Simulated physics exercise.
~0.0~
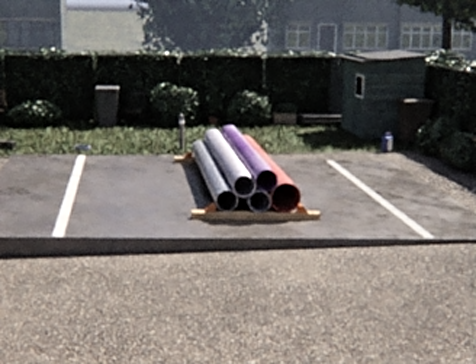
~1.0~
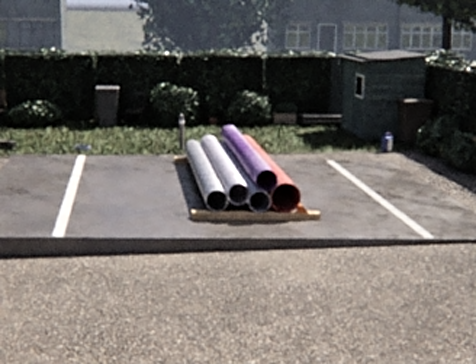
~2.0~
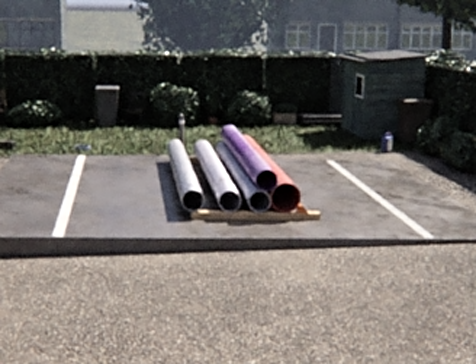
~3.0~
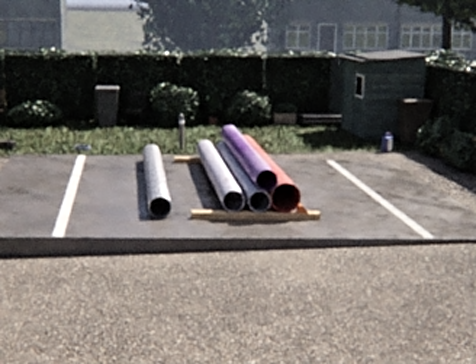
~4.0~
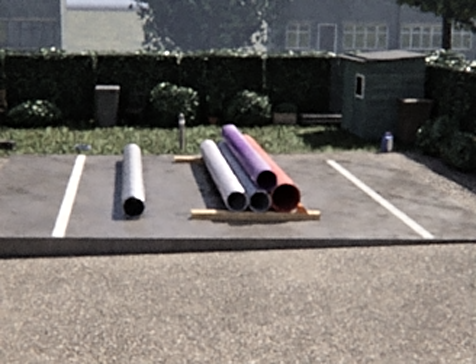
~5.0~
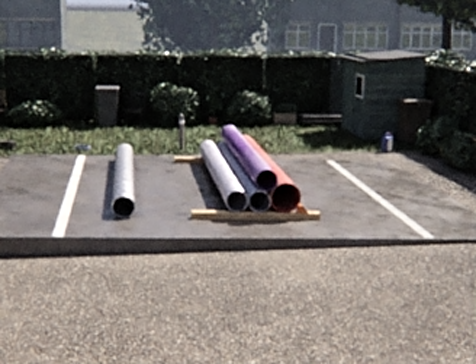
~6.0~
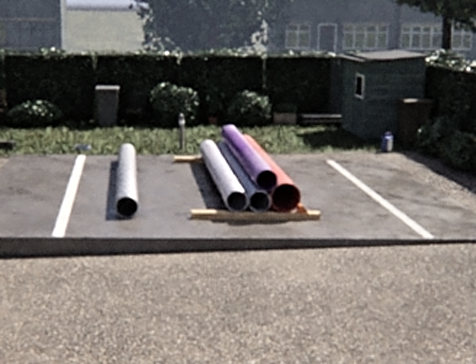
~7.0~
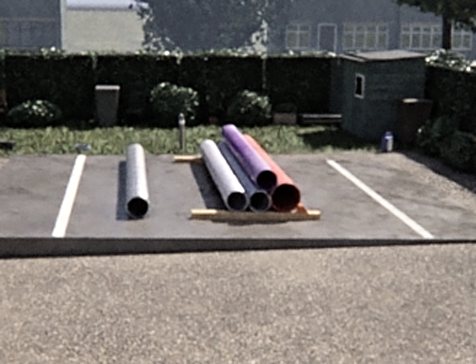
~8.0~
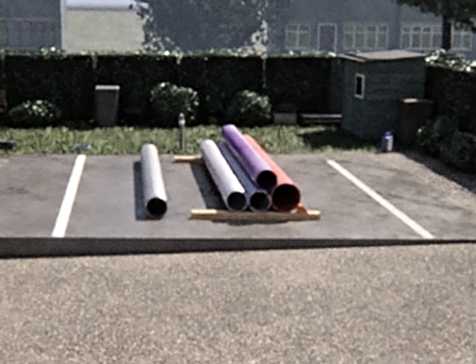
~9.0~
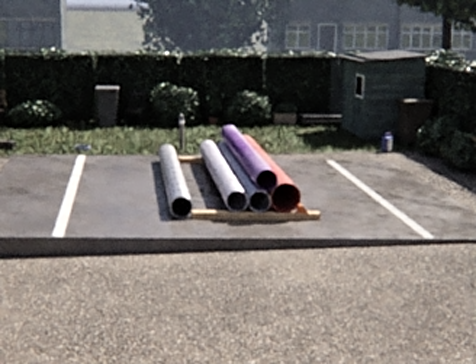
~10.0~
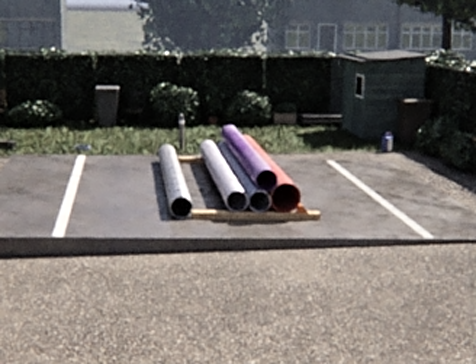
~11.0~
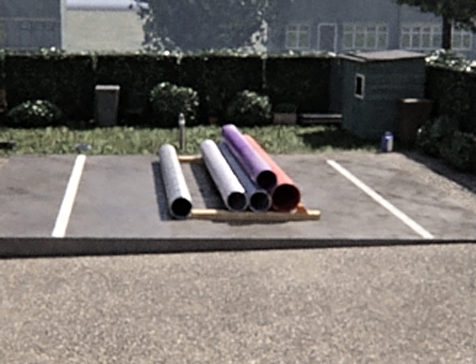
We see a stack of pipes on low wooden bearers slump as an upper grey one drops and another rolls off to the left, stops short of the white line, then rolls back to rest by the bearers, while the purple and red pipes stay on the stack.
